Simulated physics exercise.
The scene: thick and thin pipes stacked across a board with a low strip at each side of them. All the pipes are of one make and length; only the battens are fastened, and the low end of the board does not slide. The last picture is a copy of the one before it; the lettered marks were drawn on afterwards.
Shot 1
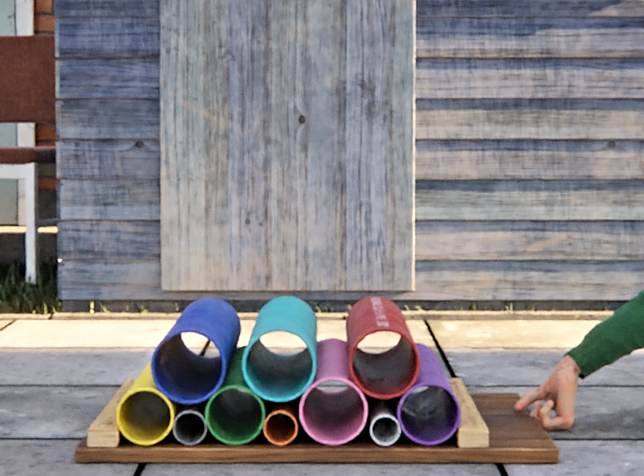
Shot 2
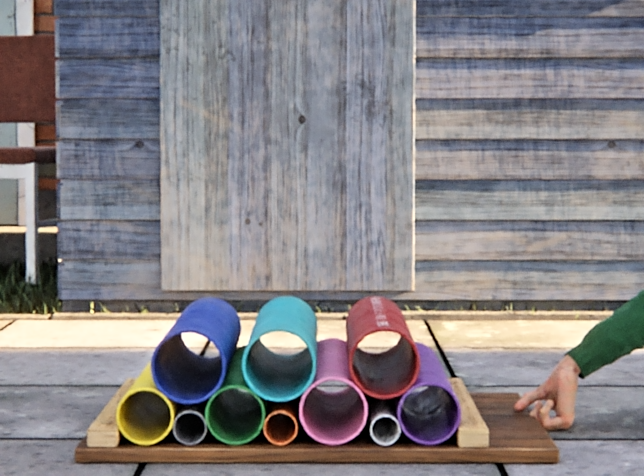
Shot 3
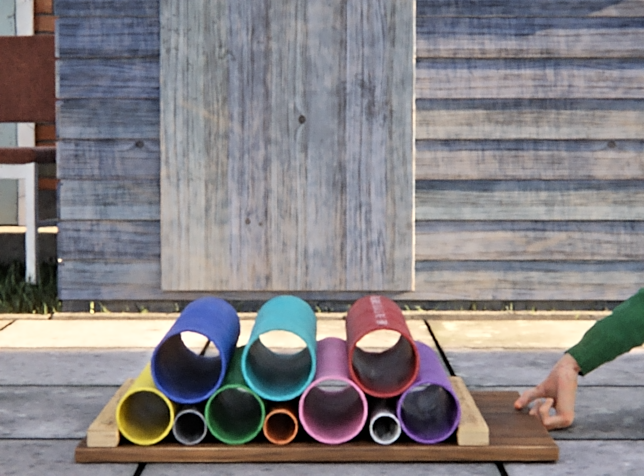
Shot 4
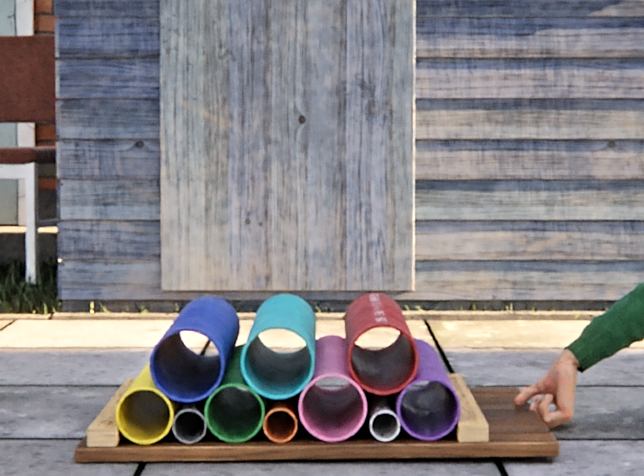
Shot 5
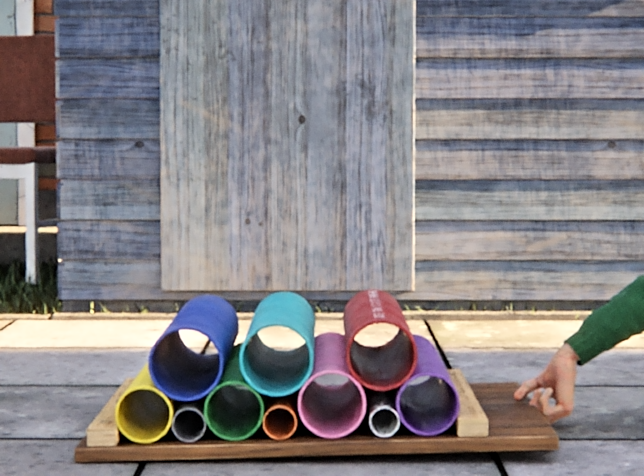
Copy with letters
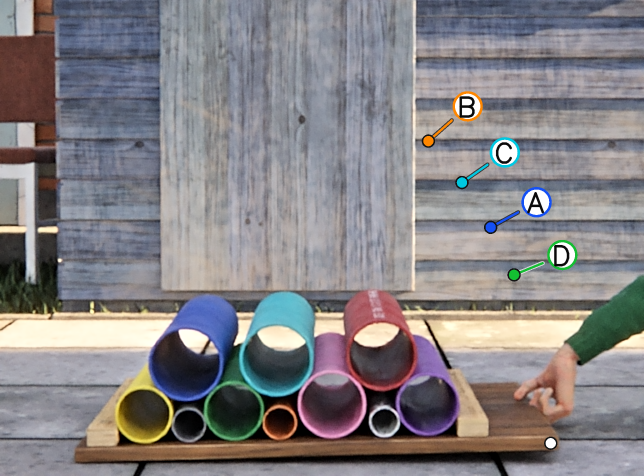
Colorful pipes, thick and thin, sat stacked on a wooden board outdoors and barely shifted, while a hand in a green sleeve held the board's right end and slowly raised it a tiny bit.
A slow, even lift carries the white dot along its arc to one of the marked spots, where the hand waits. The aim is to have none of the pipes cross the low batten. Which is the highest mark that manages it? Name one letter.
Stop at C.
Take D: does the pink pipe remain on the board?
The pink pipe: Yes.
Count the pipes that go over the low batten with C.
The count is none.
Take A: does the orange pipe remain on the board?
Yes, with A.
On the marked copy, A at (491, 227); B at (428, 141); C at (462, 182); D at (514, 275); the white dot at (551, 443).
Following C. Soon after the start, board at 19°.
Later, board at 35°.
In the end, board at 35°, none over the low batten.
As for the rest, A none over the low batten; B two over the low batten (turquoise, blue); D none over the low batten.
